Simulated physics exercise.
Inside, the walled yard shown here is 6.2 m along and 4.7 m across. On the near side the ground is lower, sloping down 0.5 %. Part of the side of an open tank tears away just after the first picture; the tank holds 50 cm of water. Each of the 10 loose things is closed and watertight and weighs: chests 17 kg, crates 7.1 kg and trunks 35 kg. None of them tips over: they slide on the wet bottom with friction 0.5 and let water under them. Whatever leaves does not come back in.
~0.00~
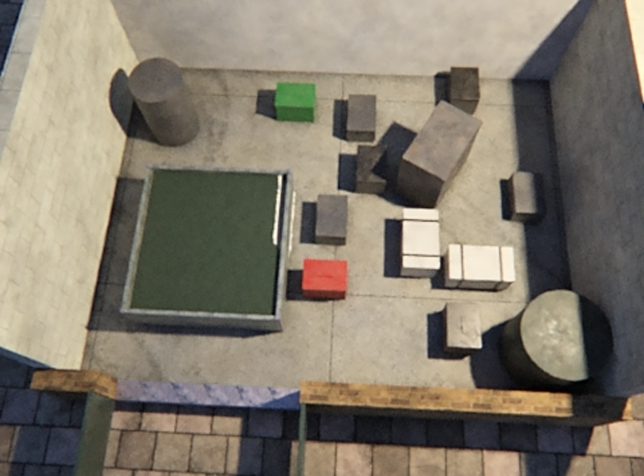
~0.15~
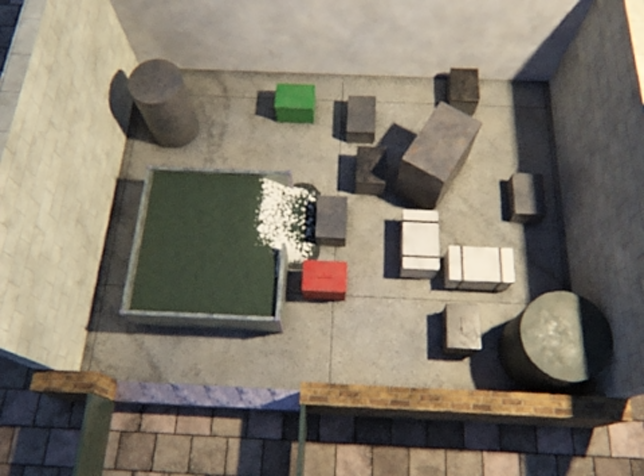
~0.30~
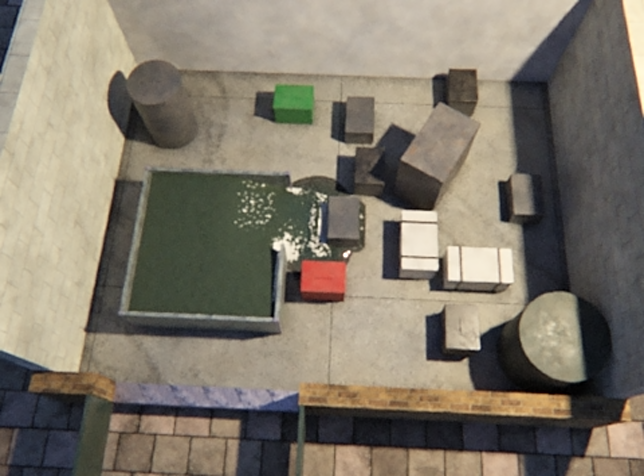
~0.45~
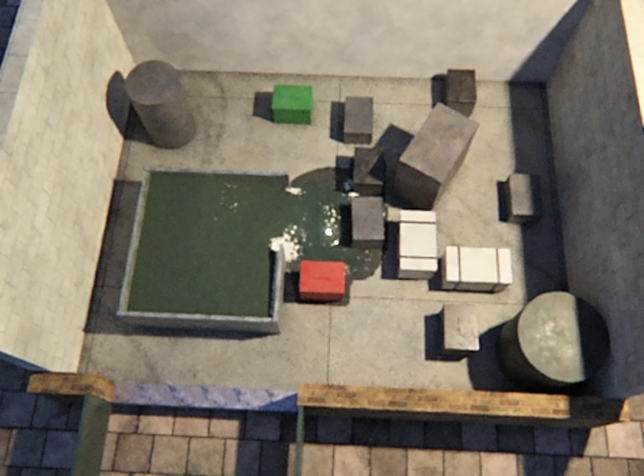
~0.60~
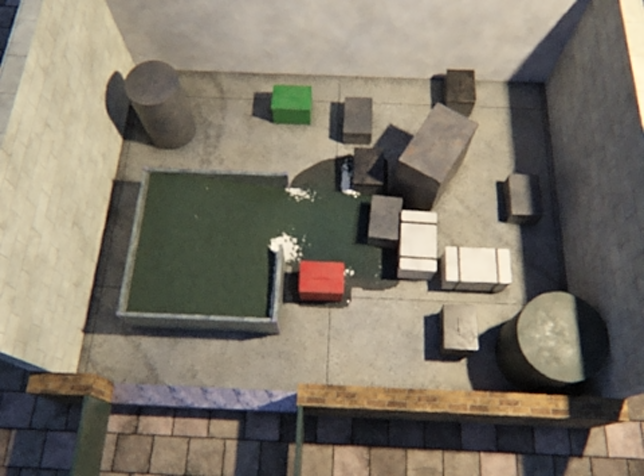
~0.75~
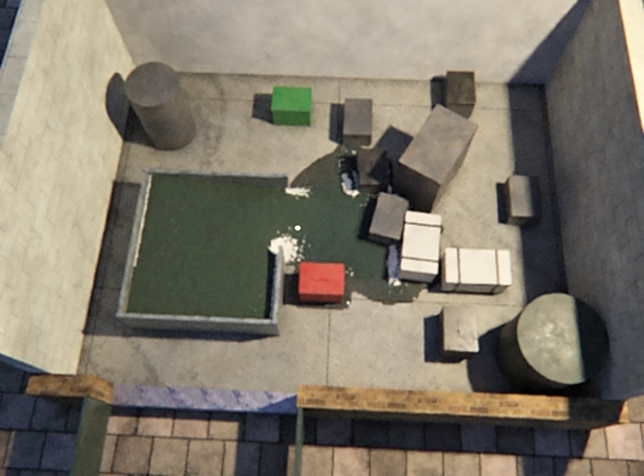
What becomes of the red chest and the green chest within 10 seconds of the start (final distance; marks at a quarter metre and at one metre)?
Result: The red chest lingers near its start, the green chest lingers near its start.
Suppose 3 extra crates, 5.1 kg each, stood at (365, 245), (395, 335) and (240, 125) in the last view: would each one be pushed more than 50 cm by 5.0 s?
Respectively: Greater, greater, smaller.
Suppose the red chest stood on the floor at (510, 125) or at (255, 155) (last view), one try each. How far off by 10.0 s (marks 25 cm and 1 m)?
Run one, it gets swept far; run two, it remains planted.
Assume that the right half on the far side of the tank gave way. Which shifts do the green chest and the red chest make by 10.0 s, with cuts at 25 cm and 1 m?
Green chest: Displaced far; red chest: Essentially stationary.
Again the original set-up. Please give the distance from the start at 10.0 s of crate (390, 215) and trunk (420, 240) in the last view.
Taken in order, the shifts are 140 cm and 120 cm.
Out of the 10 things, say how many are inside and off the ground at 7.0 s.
It comes to 7.
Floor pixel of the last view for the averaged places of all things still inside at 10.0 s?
Mean position approx. (372, 223).
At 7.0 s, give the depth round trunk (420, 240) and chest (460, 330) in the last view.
12 and 5 cm.
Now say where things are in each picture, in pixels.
The red chest at (325, 275) rests on the ground; the green chest at (295, 94), on the bottom; 3.4 m2 under water; 0 of 10 have shifted, in the first frame.
The red chest at (325, 276), on the bottom; the green chest at (295, 96) rests on the ground; water covers 3.9 m2; 0 of 10 have shifted, in the second frame.
The red chest at (324, 277), on the bottom; the green chest at (294, 96), on the bottom; 4.3 m2 under water; 1 of 10 have shifted, in the third frame.
The red chest at (322, 277), on the bottom; the green chest at (292, 97), on the bottom; 5.1 m2 under water; 1 of 10 have shifted, in the fourth frame.
The red chest at (322, 277) rests on the ground; the green chest at (292, 97), on the bottom; 5.7 m2 under water; 1 of 10 have shifted, in the fifth frame.
The red chest at (322, 278) rests on the ground; the green chest at (292, 98) rests on the ground; water covers 6.0 m2; 2 of 10 have shifted, in the sixth frame.
After 2.0 s the red chest is near (322, 278), 0.0 m from its start, aground; the green chest is near (292, 98), 0.0 m from its start, aground; 0 of 10 are out; 1 afloat.
After 4.5 s the red chest is near (322, 278), 0.0 m from its start, aground; the green chest is near (291, 99), 0.0 m from its start, aground; 0 of 10 are out; 7 afloat.
After 7.0 s the red chest is near (322, 278), 0.0 m from its start, aground; the green chest is near (291, 99), 0.0 m from its start, aground; 0 of 10 are out; 7 afloat.
After 10.0 s the red chest is near (322, 278), 0.0 m from its start, aground; the green chest is near (291, 99), 0.0 m from its start, aground; 0 of 10 are out; 4 afloat.
